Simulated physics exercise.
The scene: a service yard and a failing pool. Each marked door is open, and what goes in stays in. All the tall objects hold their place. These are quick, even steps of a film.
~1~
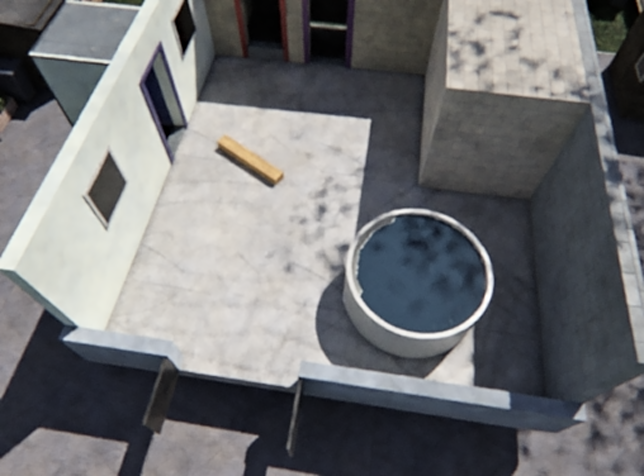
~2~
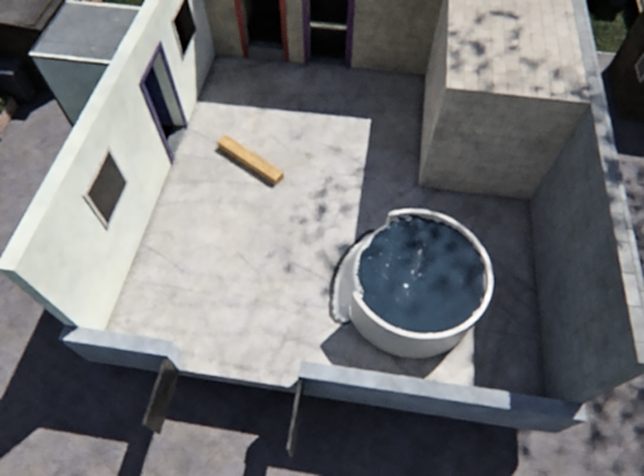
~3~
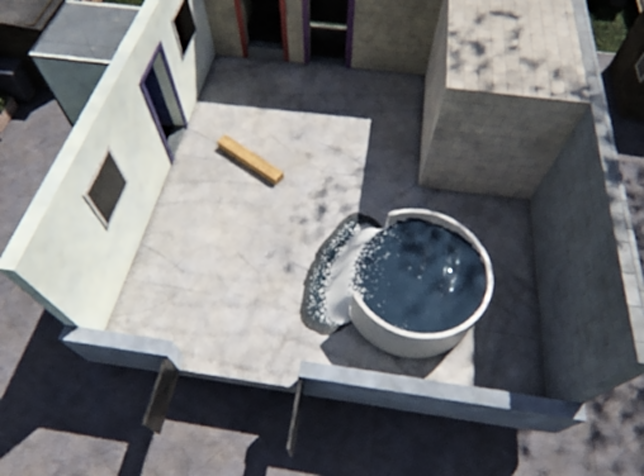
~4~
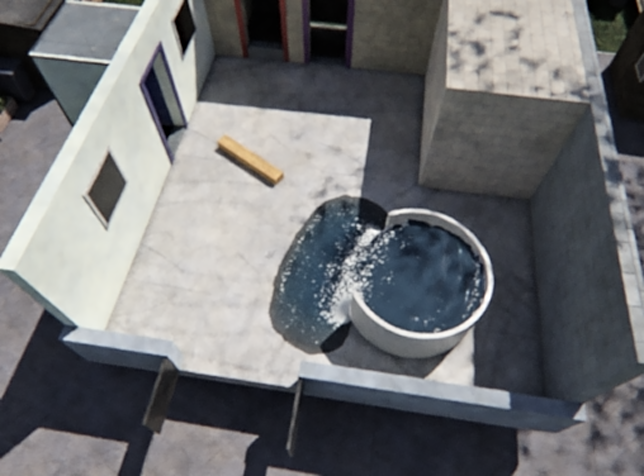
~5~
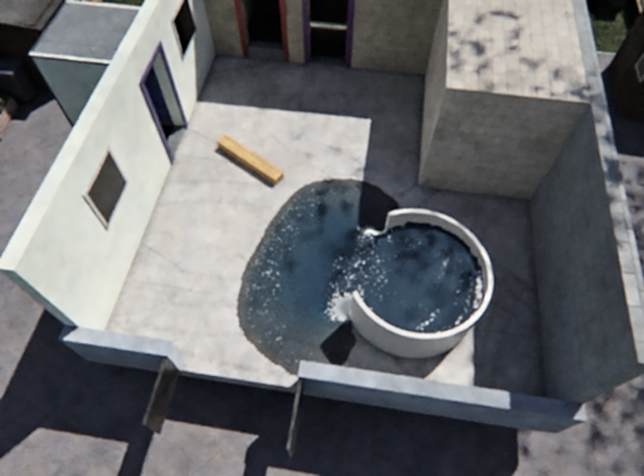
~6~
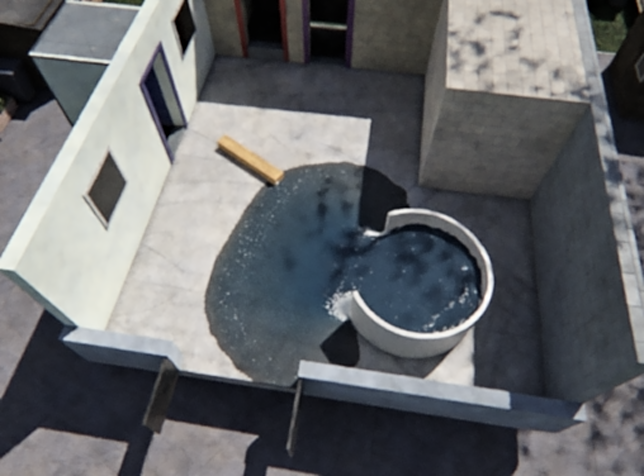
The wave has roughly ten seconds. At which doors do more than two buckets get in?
The purple door takes more than that; the red door stays under that; the blue door takes more than that.
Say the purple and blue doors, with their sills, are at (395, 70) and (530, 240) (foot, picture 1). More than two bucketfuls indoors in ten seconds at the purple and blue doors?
In short: The purple door is over; the blue door takes less.
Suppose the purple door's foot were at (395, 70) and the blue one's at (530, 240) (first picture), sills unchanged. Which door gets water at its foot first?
The one in red.
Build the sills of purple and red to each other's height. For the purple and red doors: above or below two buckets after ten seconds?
Then: Purple is under; red takes more.
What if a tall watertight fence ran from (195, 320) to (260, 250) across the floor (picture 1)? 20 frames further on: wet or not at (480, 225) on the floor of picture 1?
Answer: No water.
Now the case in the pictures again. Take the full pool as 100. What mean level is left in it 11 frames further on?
About 32 per cent.
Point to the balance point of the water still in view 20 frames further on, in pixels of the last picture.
I would point to (254, 213).
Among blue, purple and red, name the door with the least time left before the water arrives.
The blue door.
A moment on, water covers 50 % of the floor; the purple door not reached, the red door not reached, the blue door wet at the sill, nothing in.
Next, water covers 60 % of the floor; the purple door not reached, the red door not reached, the blue door over two buckets in.
Then, water covers 60 % of the floor; the purple door wet at the sill, nothing in, the red door wet at the sill, nothing in, the blue door far over two buckets in.
Later, water covers 70 % of the floor; the purple door over two buckets in, the red door wet at the sill, nothing in, the blue door far over two buckets in.
In the end, water covers 85 % of the floor; the purple door over two buckets in, the red door wet at the sill, nothing in, the blue door far over two buckets in.
